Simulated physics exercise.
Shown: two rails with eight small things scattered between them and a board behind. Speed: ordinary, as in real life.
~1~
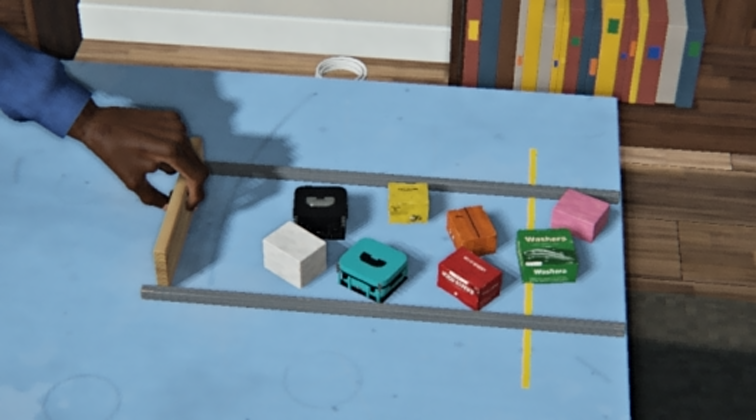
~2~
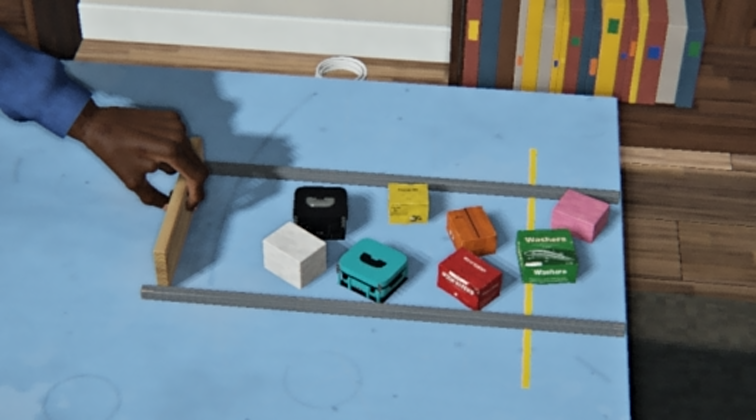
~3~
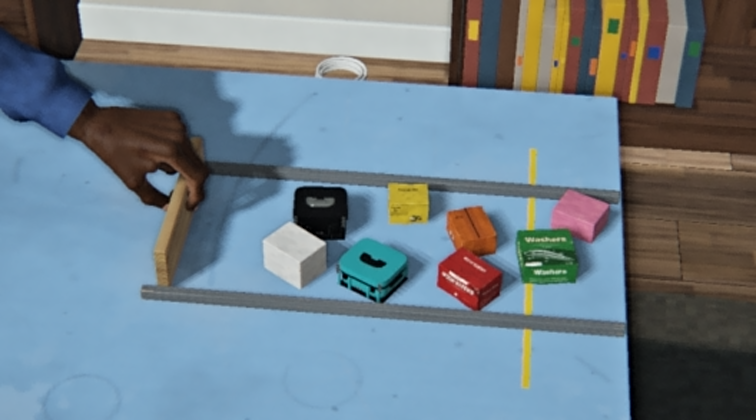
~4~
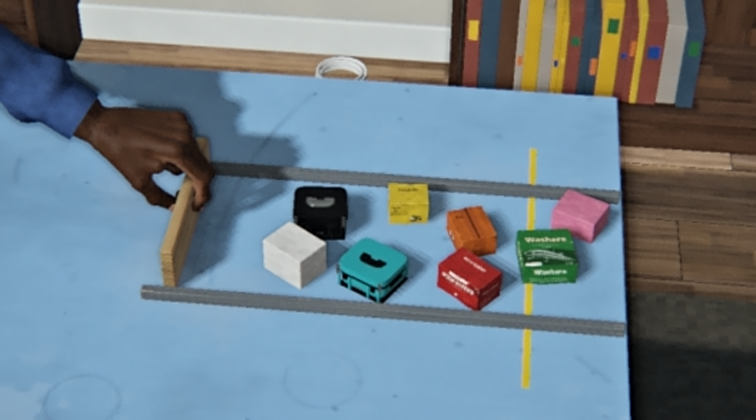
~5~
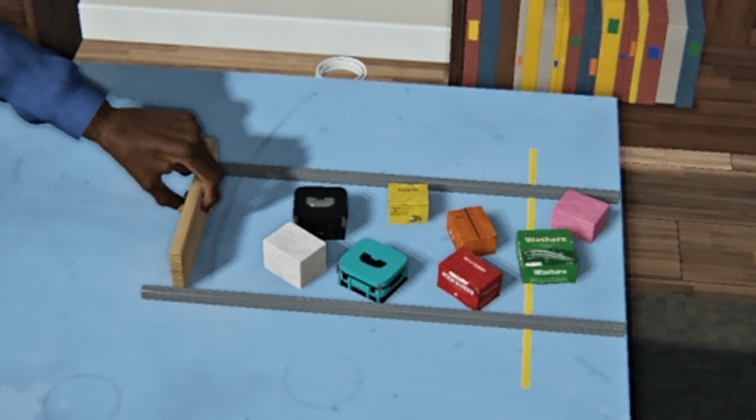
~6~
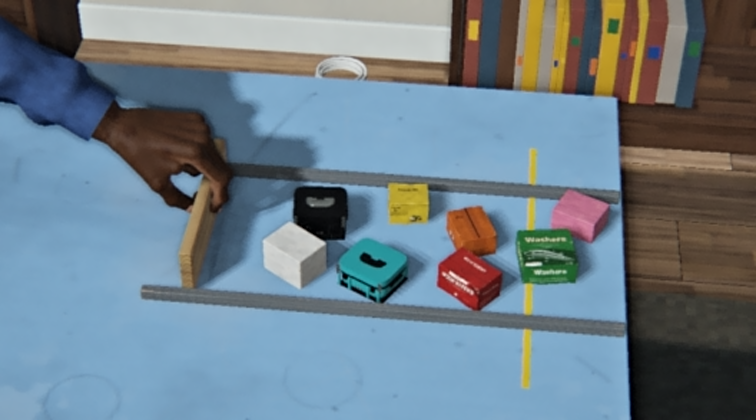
A wooden board, held upright by a hand, stayed still at first, then slid slightly right between two rails toward eight small boxes and cases, which sat unmoved around a yellow line.
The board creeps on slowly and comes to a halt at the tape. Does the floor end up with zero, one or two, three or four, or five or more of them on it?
I predict that one of them or two will leave the table.
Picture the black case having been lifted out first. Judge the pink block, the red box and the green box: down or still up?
The pink block stays on, the red box is lost, the green box holds on.
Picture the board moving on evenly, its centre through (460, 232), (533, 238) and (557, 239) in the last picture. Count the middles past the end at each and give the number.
0, 2 and 4.
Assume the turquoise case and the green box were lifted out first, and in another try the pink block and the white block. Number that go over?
Counts - first: 0, second: 1.
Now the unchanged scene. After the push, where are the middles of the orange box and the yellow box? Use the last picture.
About (604, 252), and the other about (549, 203).
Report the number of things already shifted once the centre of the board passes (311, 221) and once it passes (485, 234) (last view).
The counts are 3 and 7.
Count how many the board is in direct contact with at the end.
3 touch it.
Soon after, none off yet; pink block at rest near (580, 216); green box at rest near (546, 256); red box moving near (481, 281).
At rest, the number that fall off is one or two; fallen, red box and green box.
